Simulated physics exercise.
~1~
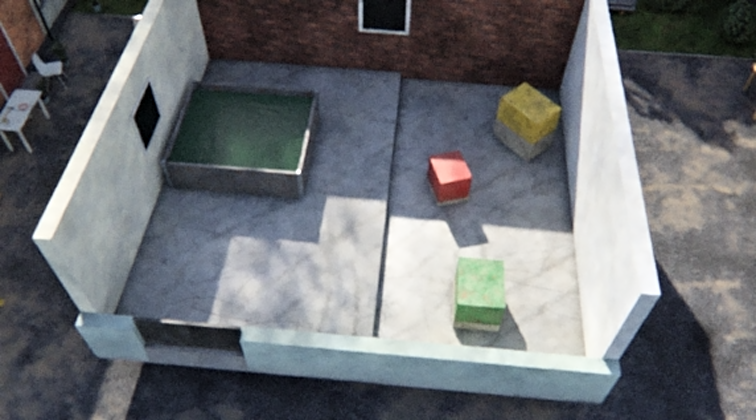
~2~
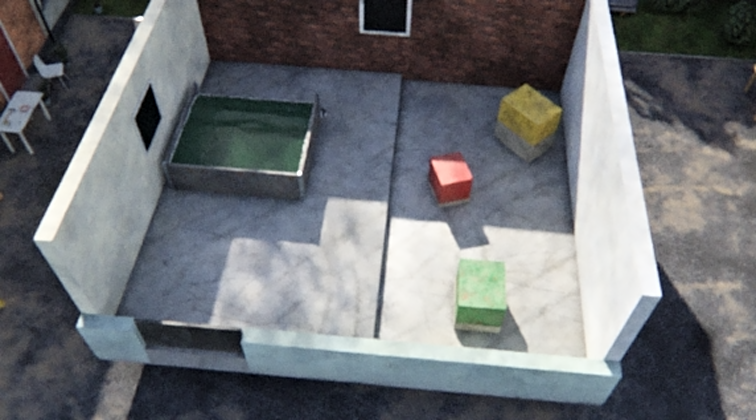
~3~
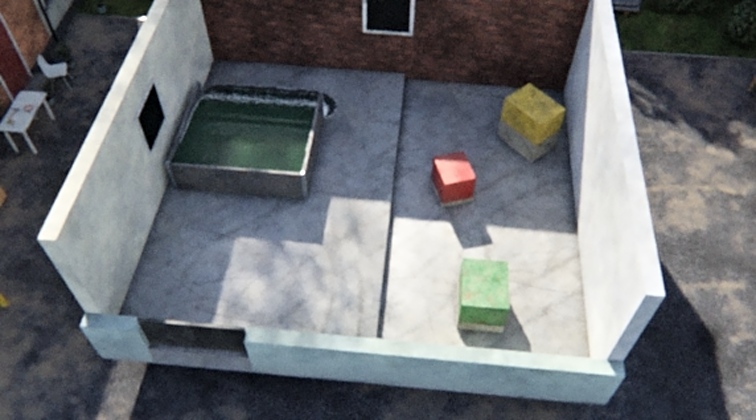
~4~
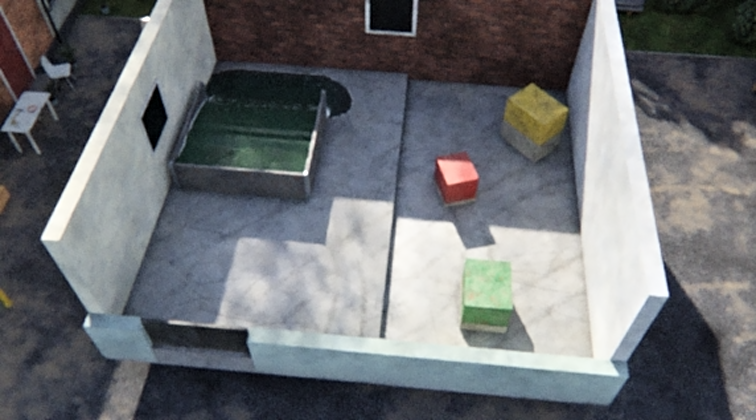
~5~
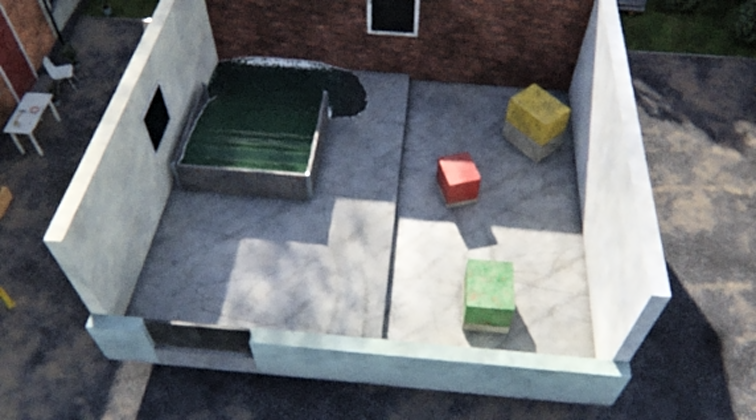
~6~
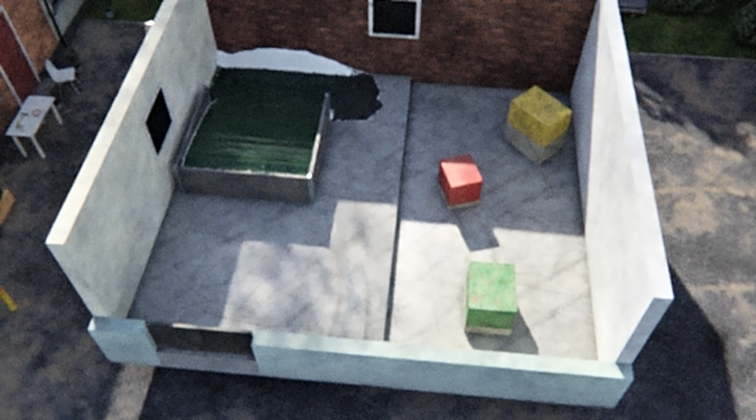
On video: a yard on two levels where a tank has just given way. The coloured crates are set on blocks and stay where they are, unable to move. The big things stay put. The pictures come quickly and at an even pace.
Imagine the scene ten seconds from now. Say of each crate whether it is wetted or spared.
My prediction: The red crate will come out wet; the yellow crate will come out dry; the green crate will come out dry.
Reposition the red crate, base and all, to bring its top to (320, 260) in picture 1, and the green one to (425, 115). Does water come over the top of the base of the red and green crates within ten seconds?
As I see it, the red crate is not reached; meanwhile the green crate is flooded.
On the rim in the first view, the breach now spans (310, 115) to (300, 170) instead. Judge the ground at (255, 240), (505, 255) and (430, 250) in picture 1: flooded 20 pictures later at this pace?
Going through them in turn: Still unsoaked, then reached by the flood, then reached by the flood.
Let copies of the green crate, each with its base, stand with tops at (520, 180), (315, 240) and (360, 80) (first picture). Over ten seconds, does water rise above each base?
Taken as listed, number one never gets reached, number two never gets reached and number three does get flooded.
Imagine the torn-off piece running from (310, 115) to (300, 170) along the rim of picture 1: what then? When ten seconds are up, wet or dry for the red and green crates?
As I see it, the red one gets reached, and the green one gets reached.
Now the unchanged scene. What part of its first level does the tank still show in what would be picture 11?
That comes to some 54 per cent.
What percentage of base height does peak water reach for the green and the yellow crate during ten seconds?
70 and 50 %, roughly.
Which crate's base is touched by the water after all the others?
The green-painted one, I reckon.
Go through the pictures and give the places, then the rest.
Still water in the water tank at (244, 128), in the first picture.
Water pours out on the water tank's far side and has run to (323, 115), in the second picture.
The front is at a hidden place, out from the gap on the water tank's far side, in the third picture.
The front is at (342, 90), out from the gap on the water tank's far side, in the fourth picture.
Water pours out on the water tank's far side and has run to (219, 62), in the fifth picture.
Water pours out on the water tank's far side and has run to (369, 75), in the sixth picture.
A moment on, water covers 15 % of the floor; the red crate not reached, the yellow crate not reached, the green crate not reached.
Next, water covers 20 % of the floor; the red crate not reached, the yellow crate not reached, the green crate not reached.
Then, water covers 45 % of the floor; the red crate water round its plinth, the yellow crate water round its plinth, the green crate not reached.
Later, water covers 60 % of the floor; the red crate water round its plinth, the yellow crate water round its plinth, the green crate water round its plinth.
In the end, water covers 75 % of the floor; the red crate was topped, the yellow crate stayed above the water, the green crate stayed above the water.
